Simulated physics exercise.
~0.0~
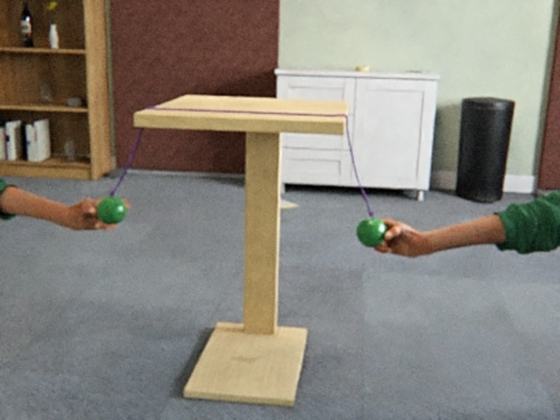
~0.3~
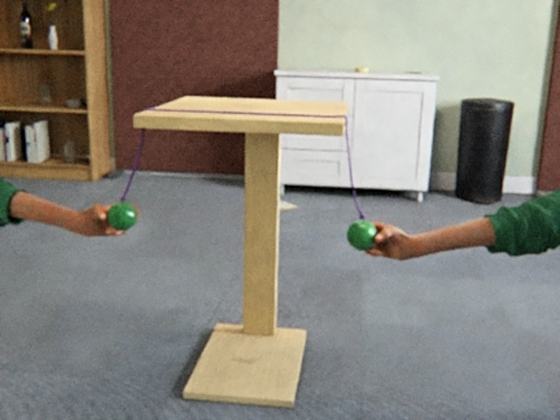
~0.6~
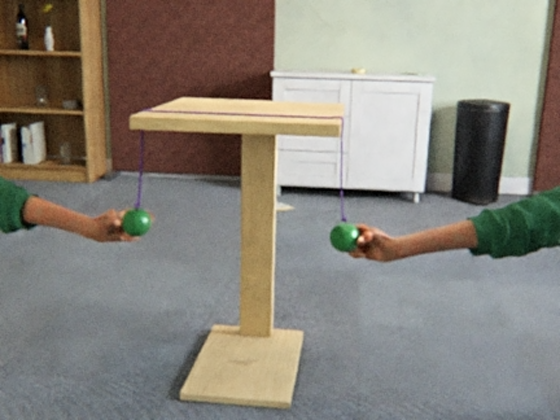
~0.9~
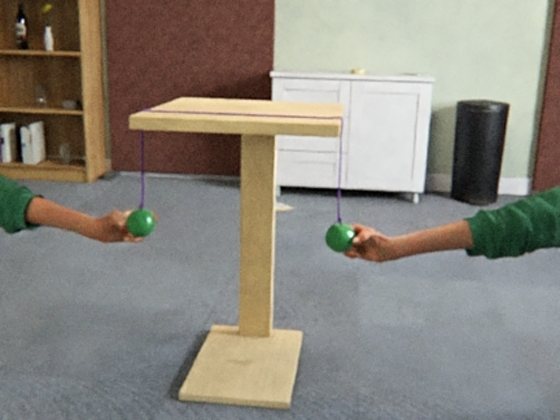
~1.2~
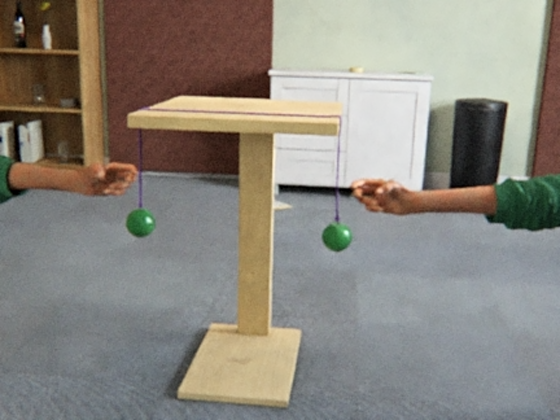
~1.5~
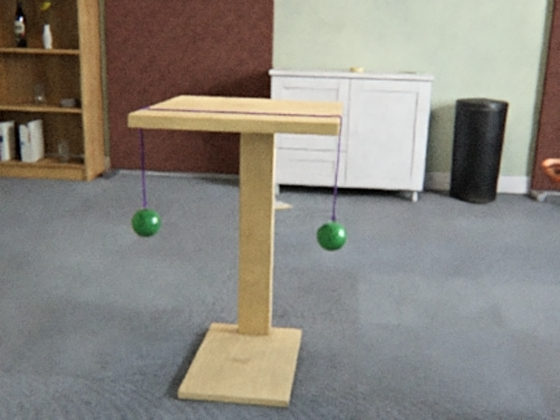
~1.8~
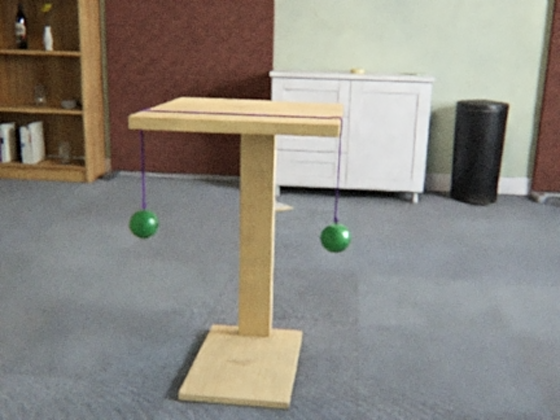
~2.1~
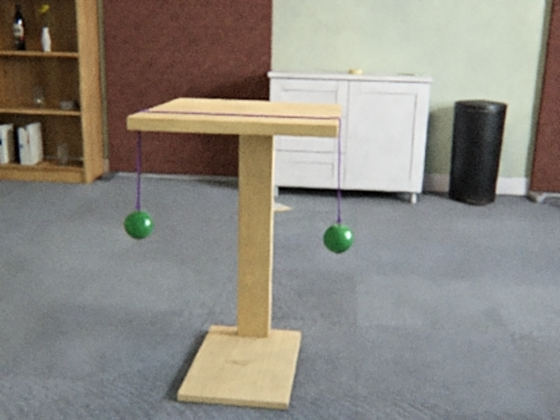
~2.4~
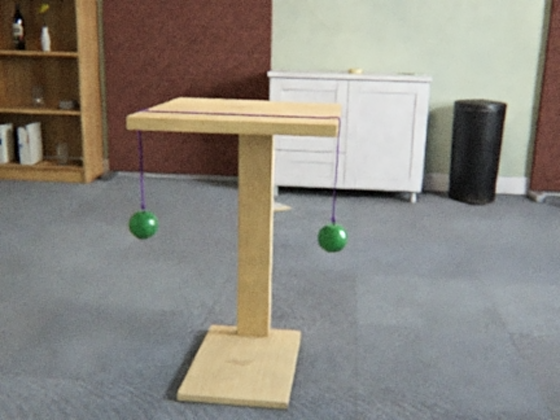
Two green balls joined by a purple ribbon draped over a wooden side table were brought inward by a hand on each side, then released as the hands drew away, and they hung with a slight sway, neither side sinking.
